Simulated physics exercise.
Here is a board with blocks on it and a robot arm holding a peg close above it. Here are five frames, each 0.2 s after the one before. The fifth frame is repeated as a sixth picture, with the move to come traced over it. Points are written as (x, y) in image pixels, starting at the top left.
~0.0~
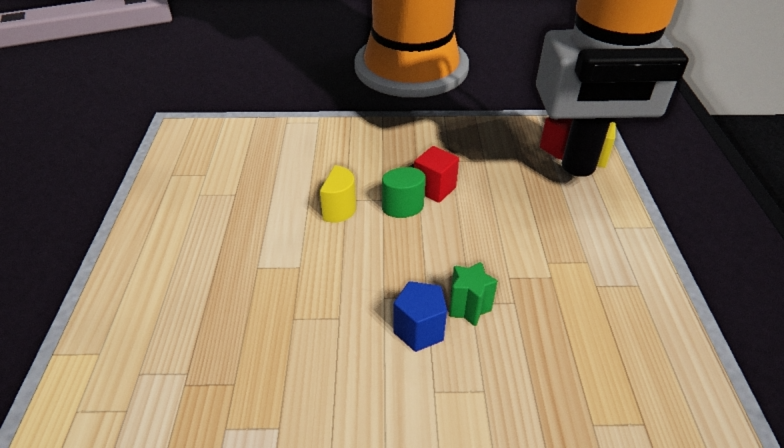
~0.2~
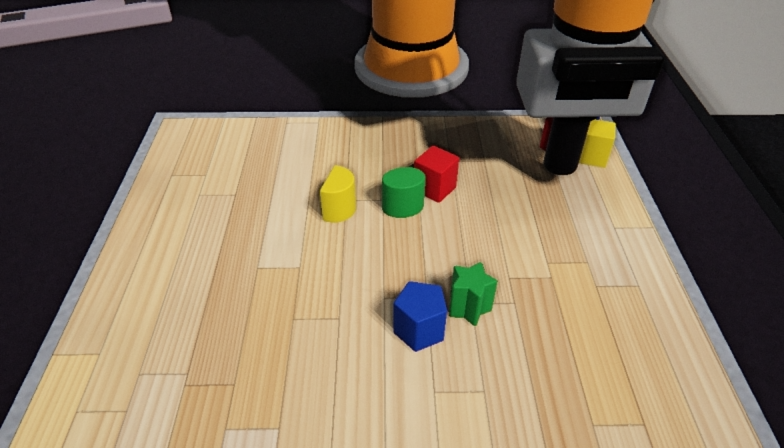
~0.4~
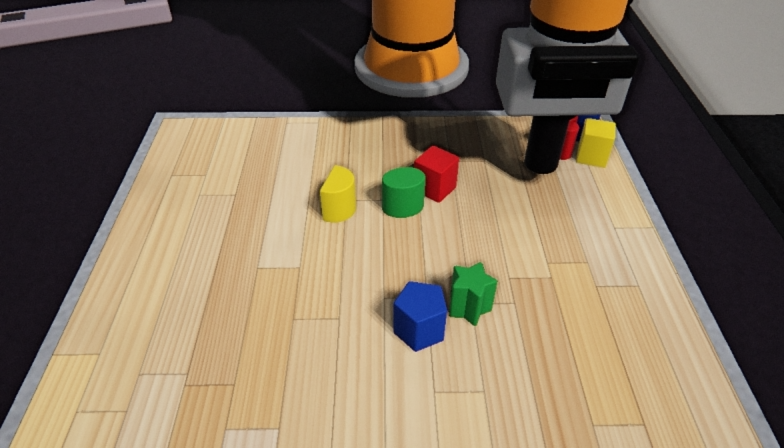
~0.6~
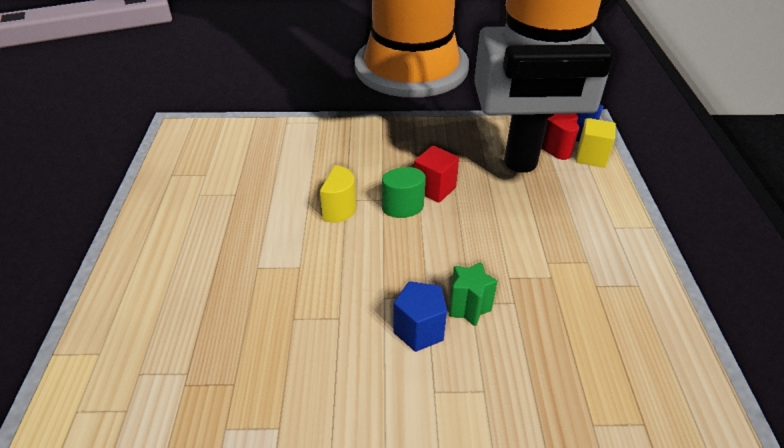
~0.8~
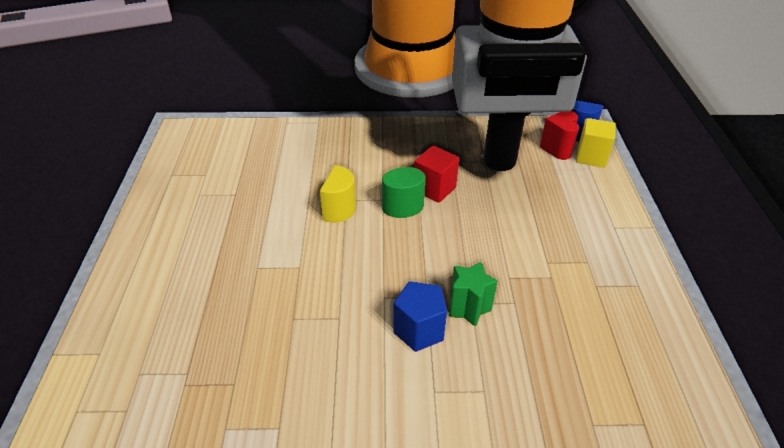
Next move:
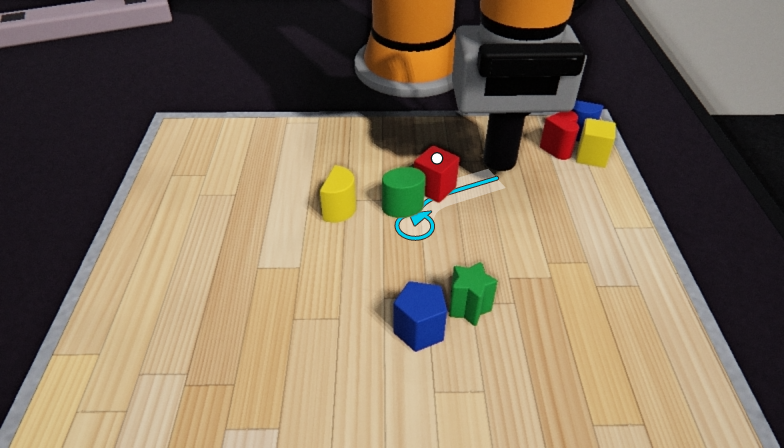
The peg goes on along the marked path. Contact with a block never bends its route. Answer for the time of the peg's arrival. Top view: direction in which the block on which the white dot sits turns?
Rotates clockwise.
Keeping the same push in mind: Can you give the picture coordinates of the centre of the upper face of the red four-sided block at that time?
It will likely be found at (393, 162).
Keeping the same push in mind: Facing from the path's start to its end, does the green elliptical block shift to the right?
Final answer: Yes.
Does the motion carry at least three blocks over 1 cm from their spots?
No - that is not the case.
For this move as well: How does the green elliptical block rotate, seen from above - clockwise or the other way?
Anticlockwise.
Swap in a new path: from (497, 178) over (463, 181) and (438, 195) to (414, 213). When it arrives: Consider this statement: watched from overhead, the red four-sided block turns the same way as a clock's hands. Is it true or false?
The statement is true.
The drawn path runs from (497, 178) through (463, 188) and (429, 200) to (415, 226); the dot is on the red four-sided block.
What follows on the original path. One third of the way, peg at (464, 173); red four-sided block at (426, 160).
Two thirds of the way, peg at (429, 185); green elliptical block at (370, 184), turned 55° anticlockwise; red four-sided block at (395, 161), turned 55° clockwise.
At the end, peg at (415, 210); yellow D-shaped block not moved; green elliptical block at (370, 184), turned 55° anticlockwise; red four-sided block at (393, 162), turned 75° clockwise.
